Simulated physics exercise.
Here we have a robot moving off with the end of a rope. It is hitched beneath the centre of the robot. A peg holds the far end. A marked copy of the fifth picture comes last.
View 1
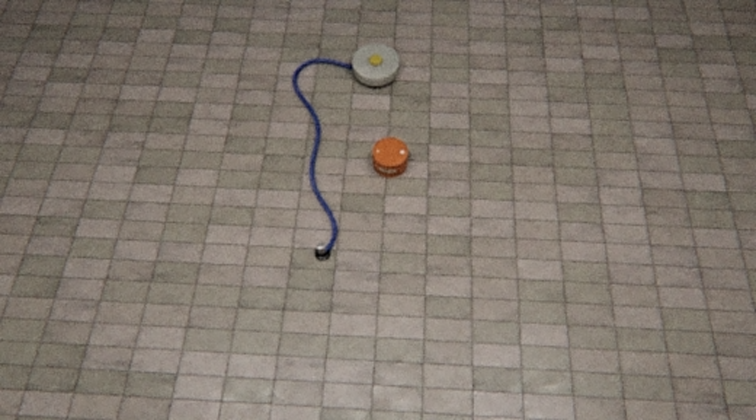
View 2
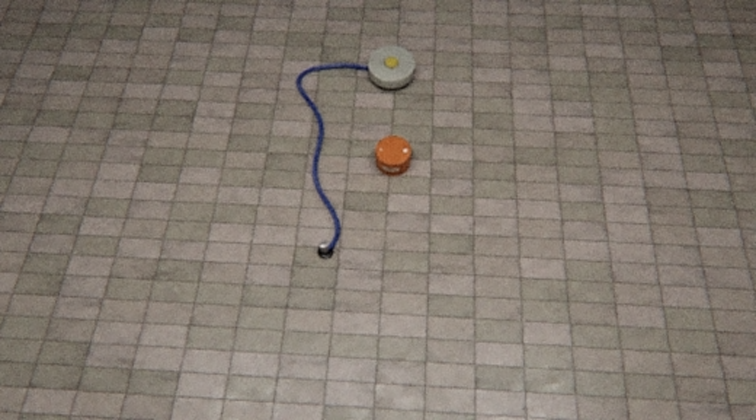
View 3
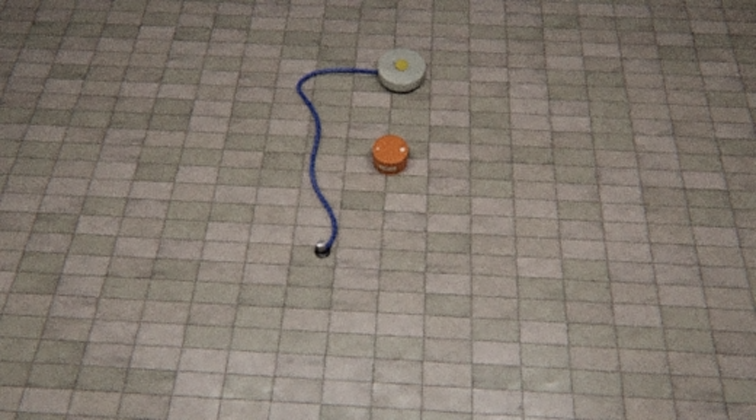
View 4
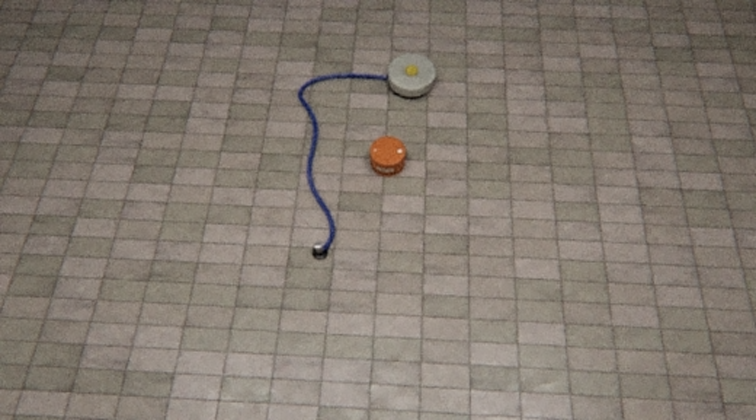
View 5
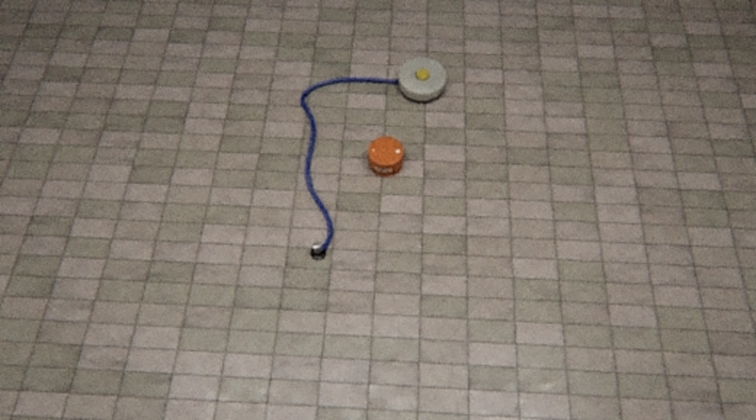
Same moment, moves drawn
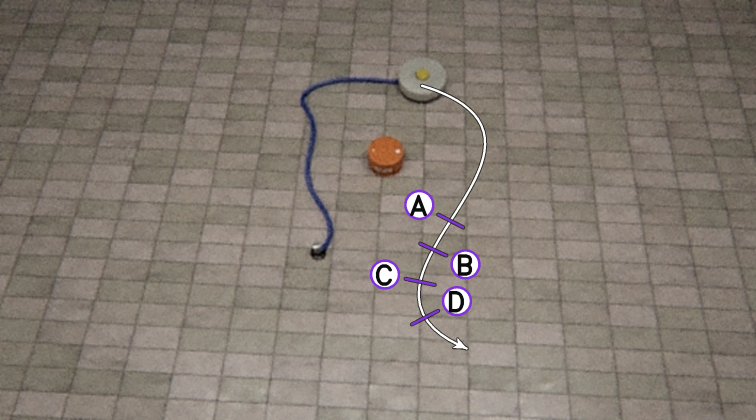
A round, pale grey-green robot with a yellow centre slides slowly right and slightly toward the viewer across a floor of grey and beige tiles, seen from above at an angle. A blue rope trails from it, curving down to a small dark peg at lower left, with an orange tub sitting between. The rope's upper part is drawn rightward and its bends ease, while peg and tub stay put and the view shakes slightly.
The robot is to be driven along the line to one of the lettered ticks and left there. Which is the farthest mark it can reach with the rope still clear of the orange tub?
It should halt at A.
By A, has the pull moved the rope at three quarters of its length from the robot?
No.
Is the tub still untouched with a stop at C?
No.
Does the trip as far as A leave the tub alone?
Yes.
On the marked copy, A at (450, 221); B at (433, 250); C at (420, 282); D at (425, 318); the route from (422, 86) via (462, 203) to (467, 349).
Taking A. A third of the way, robot (478, 113), middle of the rope (325, 123).
Two thirds of the way, robot (479, 168), middle of the rope (337, 129).
When it is over, robot (451, 216), middle of the rope (341, 132); nothing has been touched.
As for the rest, B brings the rope against the tub; C brings the rope against the tub; D brings the rope against the tub.
